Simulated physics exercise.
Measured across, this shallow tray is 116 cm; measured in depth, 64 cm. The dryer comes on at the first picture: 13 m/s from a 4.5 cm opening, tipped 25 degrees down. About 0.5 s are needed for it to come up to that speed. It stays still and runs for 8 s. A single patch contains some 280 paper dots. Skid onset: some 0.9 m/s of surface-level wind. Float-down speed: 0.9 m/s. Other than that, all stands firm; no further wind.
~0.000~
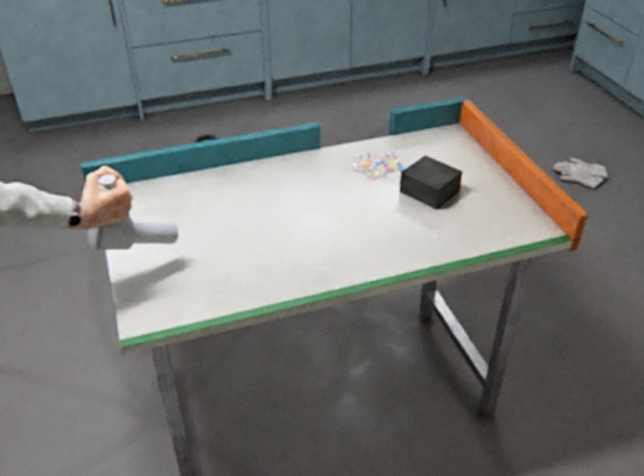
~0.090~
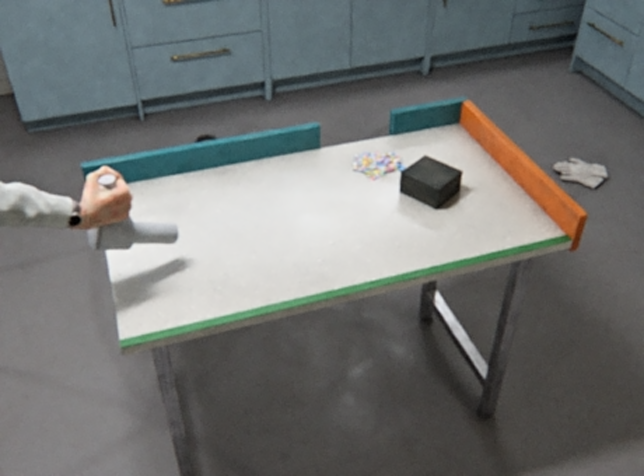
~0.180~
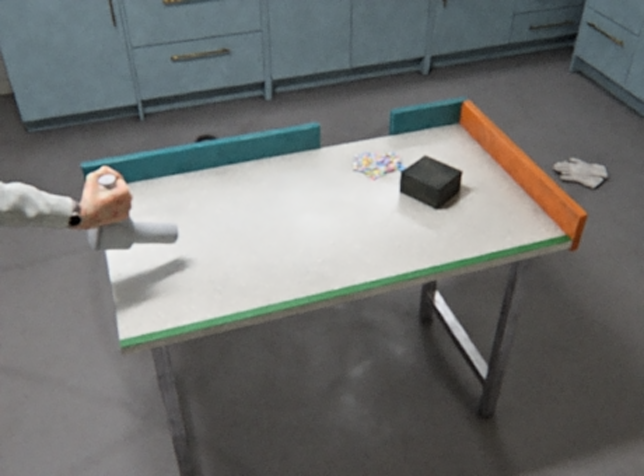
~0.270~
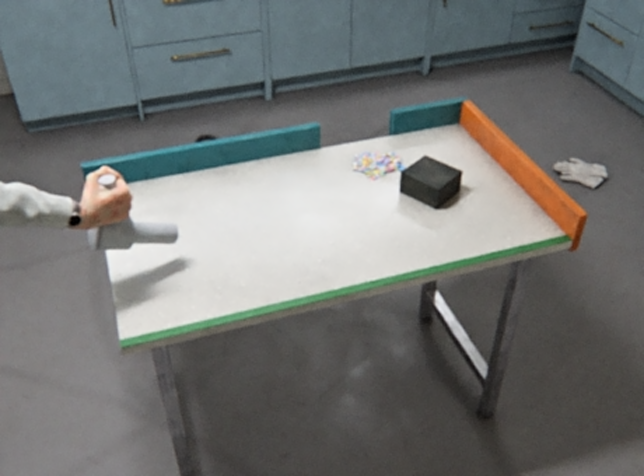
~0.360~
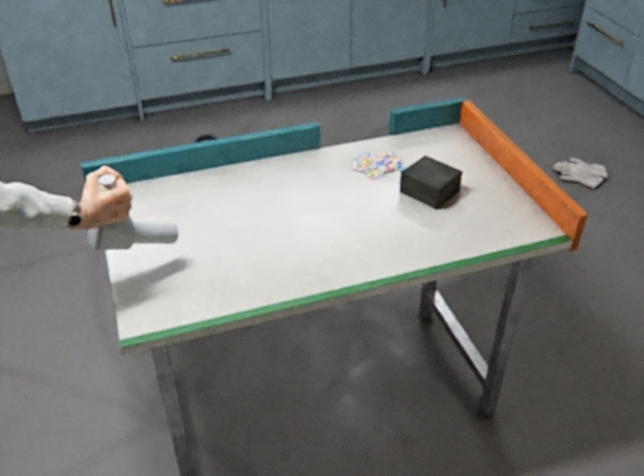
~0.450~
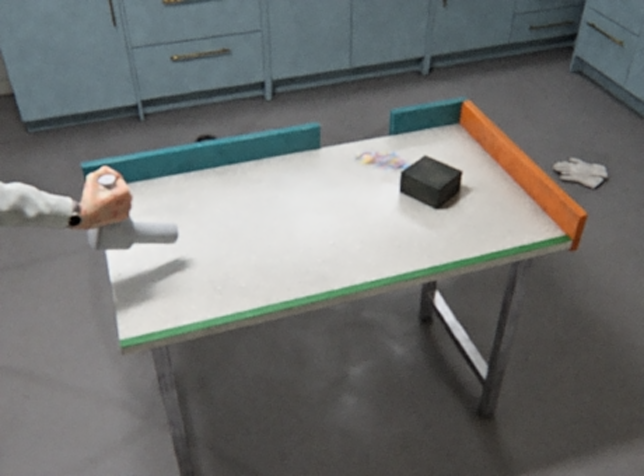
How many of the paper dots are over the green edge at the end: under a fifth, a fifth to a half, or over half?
Band: Low, below a fifth.
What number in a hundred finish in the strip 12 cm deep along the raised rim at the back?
That works out to some 100 %.
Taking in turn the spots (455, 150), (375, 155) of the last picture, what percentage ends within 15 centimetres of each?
40 %, 0 %.
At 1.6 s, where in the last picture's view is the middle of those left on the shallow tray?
Near (460, 115).
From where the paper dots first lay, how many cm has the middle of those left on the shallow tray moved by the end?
About 35 cm.
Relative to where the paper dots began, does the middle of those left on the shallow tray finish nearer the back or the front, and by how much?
Shift: Backward, approx. 15 cm.
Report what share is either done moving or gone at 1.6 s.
80 %.
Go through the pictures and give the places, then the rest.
In the first frame, the middle of the paper dots is near (376, 164), none has stirred yet and the mouth of the dryer is at (174, 233).
In the second frame, the middle of the paper dots is near (376, 164), none has stirred yet and the green edge is centred on (366, 290).
In the third frame, the middle of the paper dots is near (376, 164), none has stirred yet and the top of a block is at (432, 171).
In the fourth frame, the middle of the paper dots is near (376, 164) and none has stirred yet.
In the fifth frame, the middle of the paper dots is near (376, 164) and none has stirred yet.
In the sixth frame, the middle of the paper dots is near (383, 159), the farthest in sight from the dryer is at (396, 155) and about 50 % have left their places.
After 1.6 s the count stands so, 0 % are over the green edge; the middle of those still in play is near (460, 115).
After 2.6 s the count stands so, 0 % are over the green edge; the middle of those still in play is near (461, 113).
After 4.4 s the count stands so, 0 % are over the green edge; the middle of those still in play is near (461, 113).
After 8.0 s, at the end, 0 % are over the green edge; the middle of those still in play is near (460, 115).
